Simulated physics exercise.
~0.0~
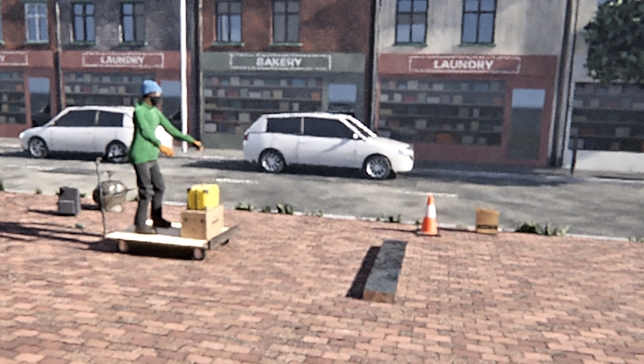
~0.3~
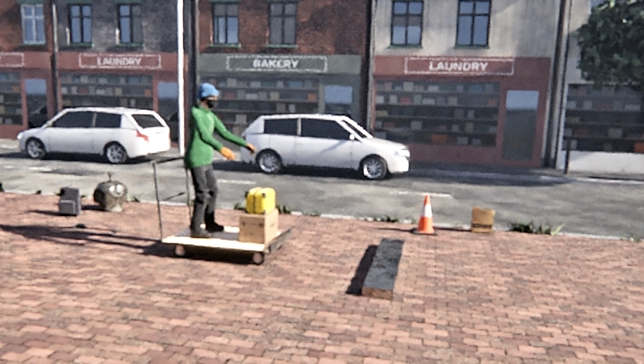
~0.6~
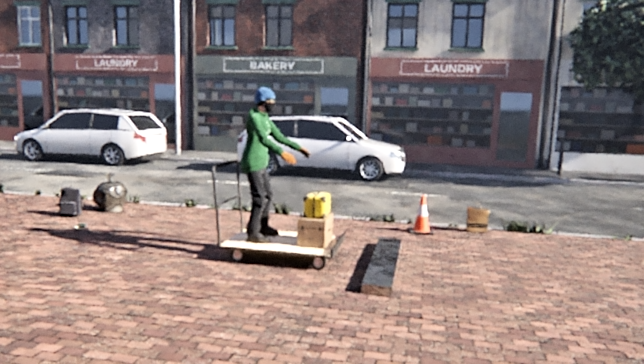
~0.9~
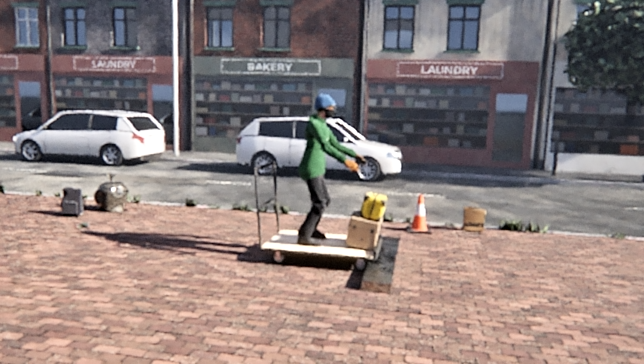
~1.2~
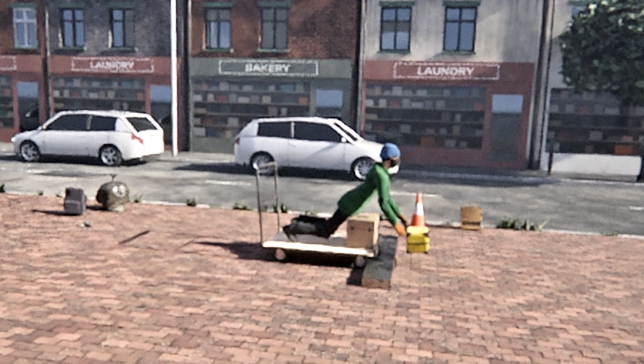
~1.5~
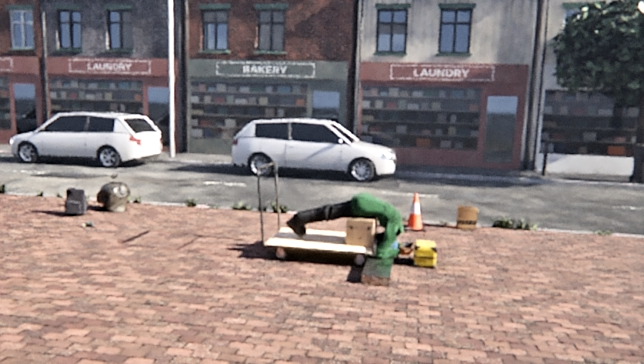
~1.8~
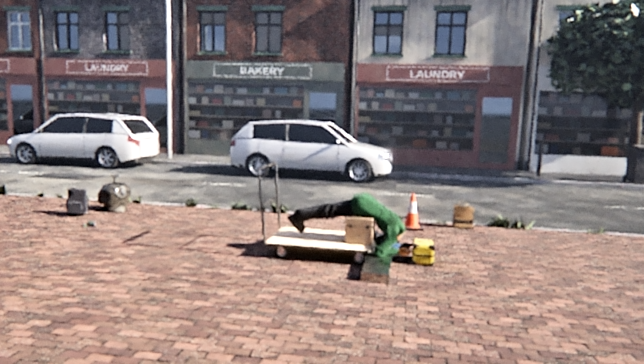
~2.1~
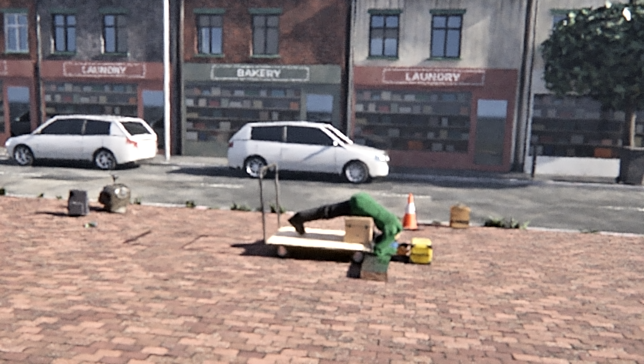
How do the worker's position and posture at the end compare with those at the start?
At the start the worker is standing upright on the trolley at the left. By the end the worker is farther right and lower, folded face down over the front of the trolley with the upper body hanging down at the kerb.
